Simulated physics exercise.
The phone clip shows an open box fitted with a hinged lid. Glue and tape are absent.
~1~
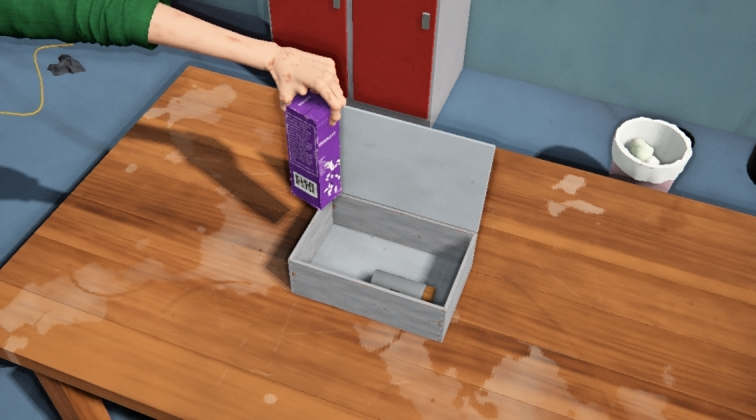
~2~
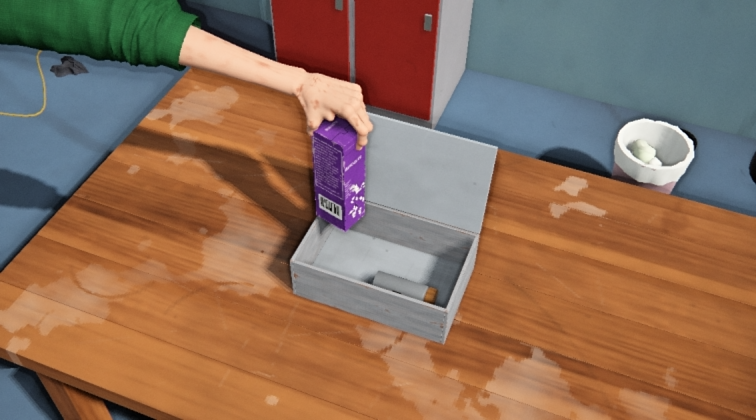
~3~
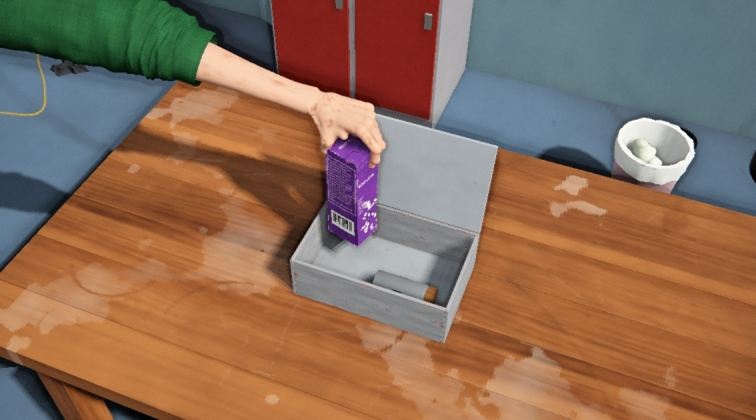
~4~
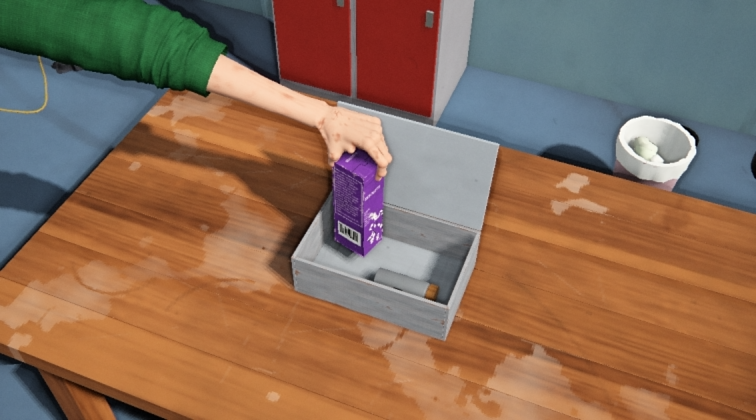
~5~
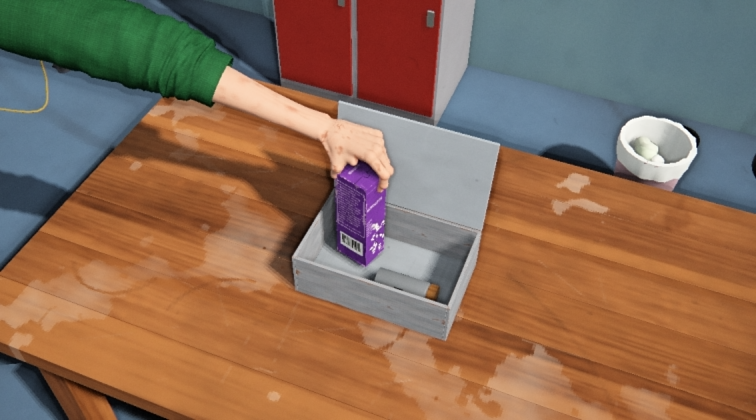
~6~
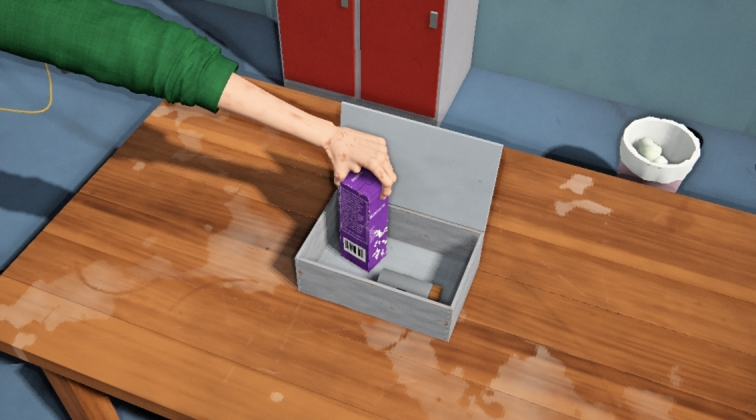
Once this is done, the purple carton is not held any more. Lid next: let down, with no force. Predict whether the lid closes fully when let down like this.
Watch - the lid never drops into place.
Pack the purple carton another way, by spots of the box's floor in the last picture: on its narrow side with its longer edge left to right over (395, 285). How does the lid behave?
The lid goes all the way down.
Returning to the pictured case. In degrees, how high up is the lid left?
The lid sits around 70° above the rim.
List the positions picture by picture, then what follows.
In the first frame, on its way; purple carton (314, 151); grey shaker (403, 289).
In the second frame, on its way; purple carton (340, 174); grey shaker (405, 290).
In the third frame, on its way; purple carton (352, 191); grey shaker (405, 289).
In the fourth frame, on its way; purple carton (358, 202); grey shaker (406, 287).
In the fifth frame, on its way; purple carton (361, 213); grey shaker (407, 287).
In the sixth frame, put in, still held; purple carton (364, 219); grey shaker (410, 288).
Then, 1.00 s after the last picture, lid starting down.
Then, 1.30 s after the last picture, lid 80° above the rim.
Then, 2.60 s after the last picture, lid 76° above the rim.
Then, 4.90 s after the last picture, lid 74° above the rim.
At rest, lid 70° above the rim; left askew, purple carton; grey shaker in place. Seen from the same camera at the end, purple carton near (360, 222).
